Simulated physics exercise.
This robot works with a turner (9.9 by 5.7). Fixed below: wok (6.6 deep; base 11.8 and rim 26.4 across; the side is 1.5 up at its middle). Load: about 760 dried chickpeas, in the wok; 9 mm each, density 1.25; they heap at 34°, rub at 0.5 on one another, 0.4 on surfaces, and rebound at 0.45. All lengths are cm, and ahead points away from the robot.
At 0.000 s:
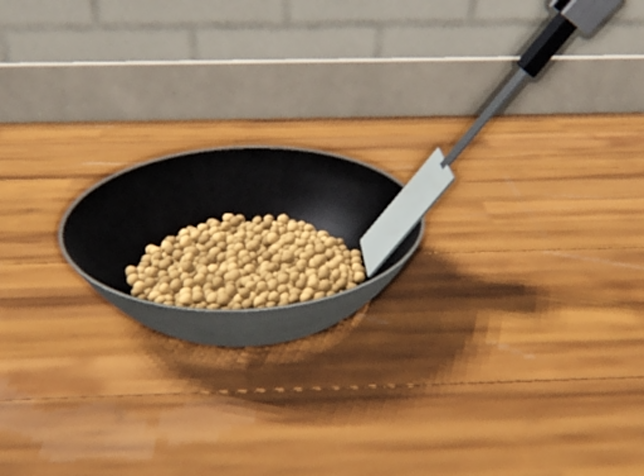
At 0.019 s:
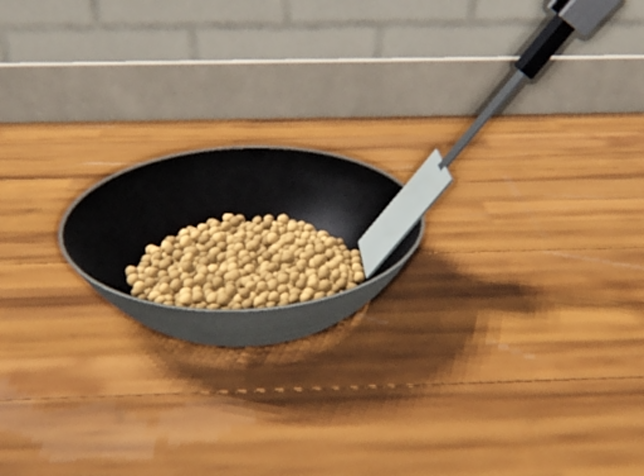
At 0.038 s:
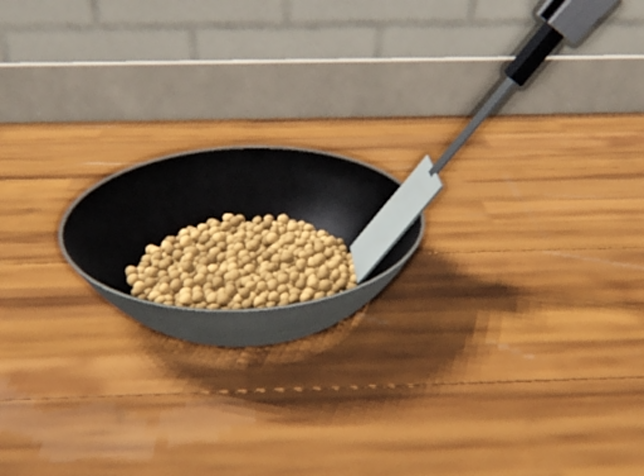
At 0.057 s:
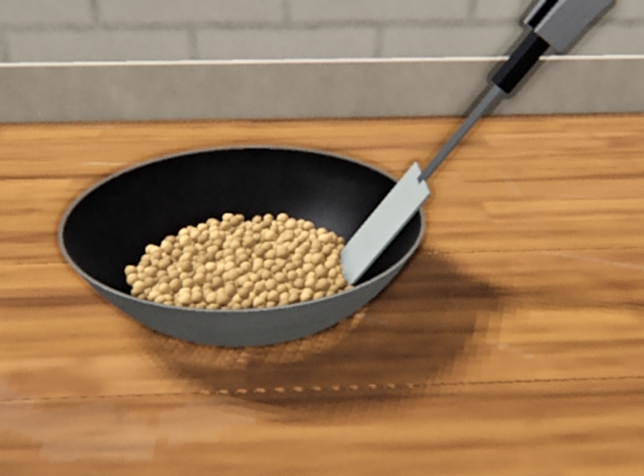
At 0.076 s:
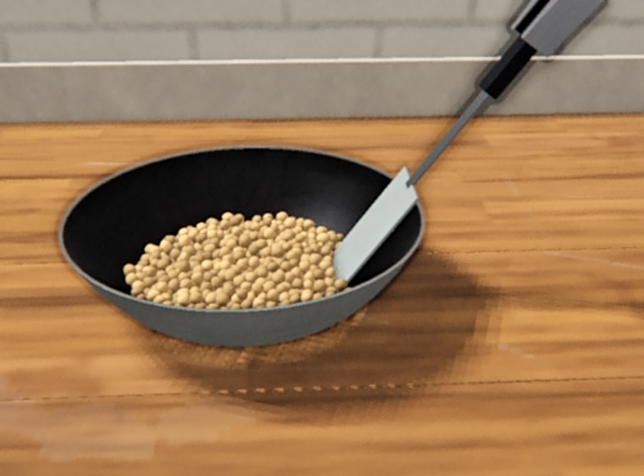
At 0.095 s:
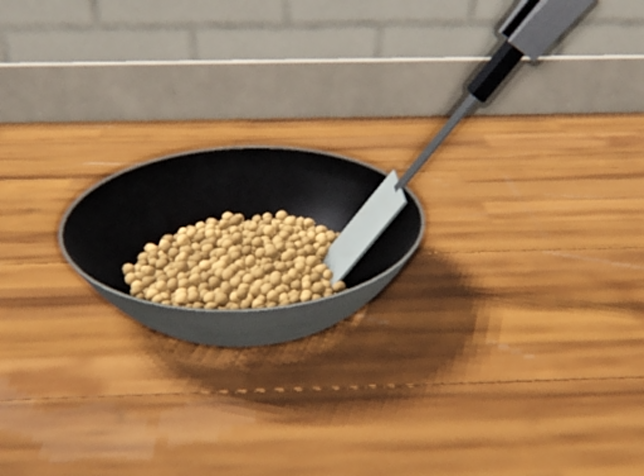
A turner held by a robot slid a short way left and slightly down inside a dark wok on a wooden counter, nudging the right edge of a heap of dried chickpeas inward a little.
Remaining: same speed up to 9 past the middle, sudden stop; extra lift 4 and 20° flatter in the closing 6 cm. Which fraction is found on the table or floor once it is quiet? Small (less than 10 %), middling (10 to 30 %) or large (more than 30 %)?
Share on the table or floor: Small (less than 10 %).
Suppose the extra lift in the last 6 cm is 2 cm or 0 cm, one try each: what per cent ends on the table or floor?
Some 0 and 0 per cent.
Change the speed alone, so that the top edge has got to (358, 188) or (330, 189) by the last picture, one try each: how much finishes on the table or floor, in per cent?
About 15 and 20 per cent.
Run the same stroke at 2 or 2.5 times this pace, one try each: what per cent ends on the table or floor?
Some 15 and 20 per cent.
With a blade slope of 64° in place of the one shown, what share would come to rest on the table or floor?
Then about 0 per cent.
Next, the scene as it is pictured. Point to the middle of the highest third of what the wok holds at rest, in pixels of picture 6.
Near (146, 258).
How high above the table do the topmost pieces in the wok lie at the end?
Roughly 6.5 cm.
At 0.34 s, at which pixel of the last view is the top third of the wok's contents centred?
At about (162, 250).
After 0.22 s, sloping 54°, highest piece 4 above the table; 759 in the wok.
After 0.34 s, sloping 46°, highest piece 6 above the table; 759 in the wok.
After 0.60 s, sloping 34°, highest piece 7 above the table; 742 in the wok, 15 on the table or floor, 2 on the blade or in flight.
After 1.65 s, sloping 34°, highest piece 7 above the table; 742 in the wok, 17 on the table or floor.
At rest, 742 in the wok, 17 on the table or floor. That is 2 % on the table or floor.
